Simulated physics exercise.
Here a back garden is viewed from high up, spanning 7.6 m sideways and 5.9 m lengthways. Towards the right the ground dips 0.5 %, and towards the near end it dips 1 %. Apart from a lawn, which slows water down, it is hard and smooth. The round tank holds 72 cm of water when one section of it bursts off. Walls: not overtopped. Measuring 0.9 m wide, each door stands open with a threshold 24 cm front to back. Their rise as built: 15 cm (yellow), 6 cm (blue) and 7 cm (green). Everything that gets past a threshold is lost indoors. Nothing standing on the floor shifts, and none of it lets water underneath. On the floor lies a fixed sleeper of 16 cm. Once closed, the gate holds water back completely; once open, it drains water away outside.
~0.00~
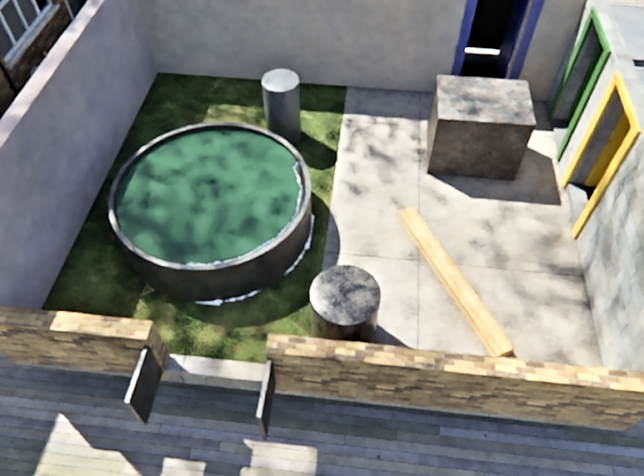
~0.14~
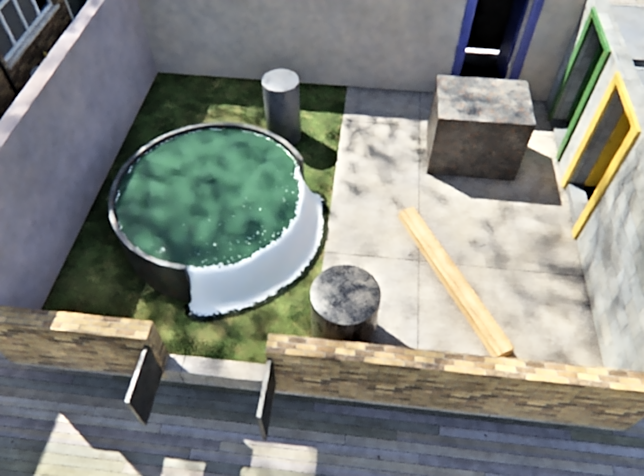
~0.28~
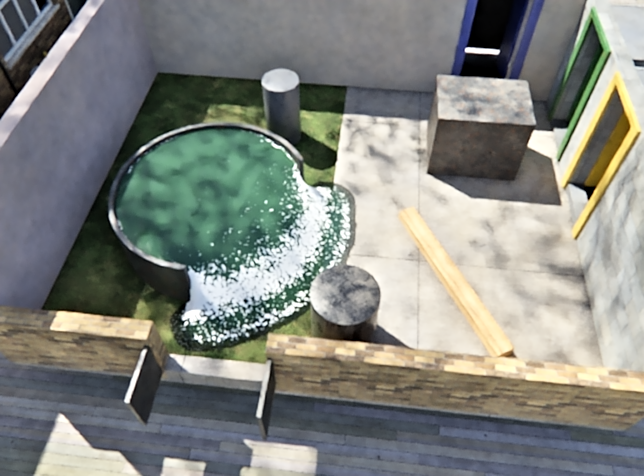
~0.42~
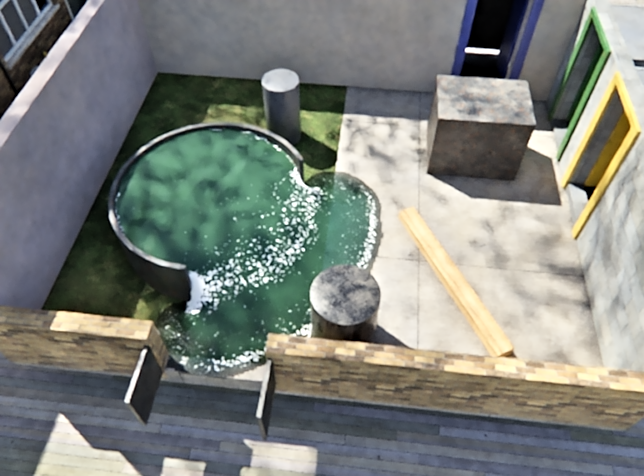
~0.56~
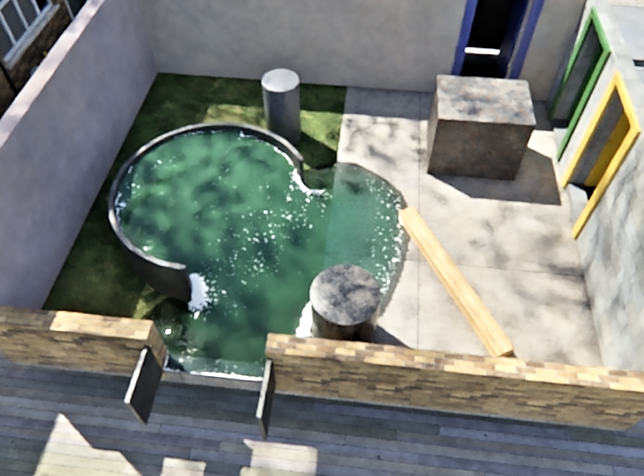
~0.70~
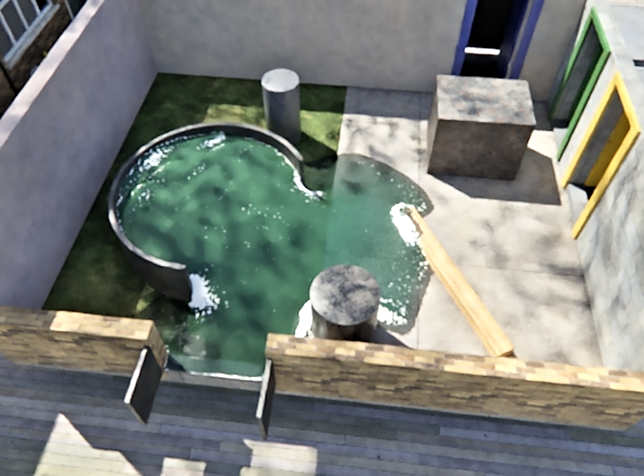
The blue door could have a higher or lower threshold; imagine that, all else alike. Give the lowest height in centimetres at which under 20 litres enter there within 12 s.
8.5 cm.
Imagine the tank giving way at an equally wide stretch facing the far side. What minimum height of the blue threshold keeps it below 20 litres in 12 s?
Some 12.0 cm.
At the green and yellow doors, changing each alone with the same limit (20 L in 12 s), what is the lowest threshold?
About 10.0 cm at green and about 16 cm at yellow.
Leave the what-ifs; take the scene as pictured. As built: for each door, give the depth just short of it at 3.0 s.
Lab note, cm: Yellow 17; blue 1; green 3.
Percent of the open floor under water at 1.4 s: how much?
About 40 per cent.
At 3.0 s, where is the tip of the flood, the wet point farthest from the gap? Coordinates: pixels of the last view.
Around (549, 117).
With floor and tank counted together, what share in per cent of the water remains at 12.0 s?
Around 66 percent is still there.
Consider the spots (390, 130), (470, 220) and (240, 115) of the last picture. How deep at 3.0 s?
Roughly 2, then 4, then 0 cm.
After 1.4 s water covers 40 % of the floor, deepest (52 cm) near (295, 366); it has not reached the blue door.
After 3.0 s water covers 55 % of the floor, deepest (40 cm) near (594, 399); 1 cm at the blue door, 0 litres in over its 6 cm threshold.
After 12.0 s water covers 95 % of the floor, deepest (15 cm) near (573, 231); 7 cm at the blue door, 60 litres in over its 6 cm threshold.
At the blue door as built, the water arrived by 2.9 s and peaked near 11 cm at 6.2 s.
Run again over the same 12 s with other heights there, 41 litres in over 7 cm, 11 litres over 9.5 cm. The limit of 20 litres is kept from about 8.5 cm up.
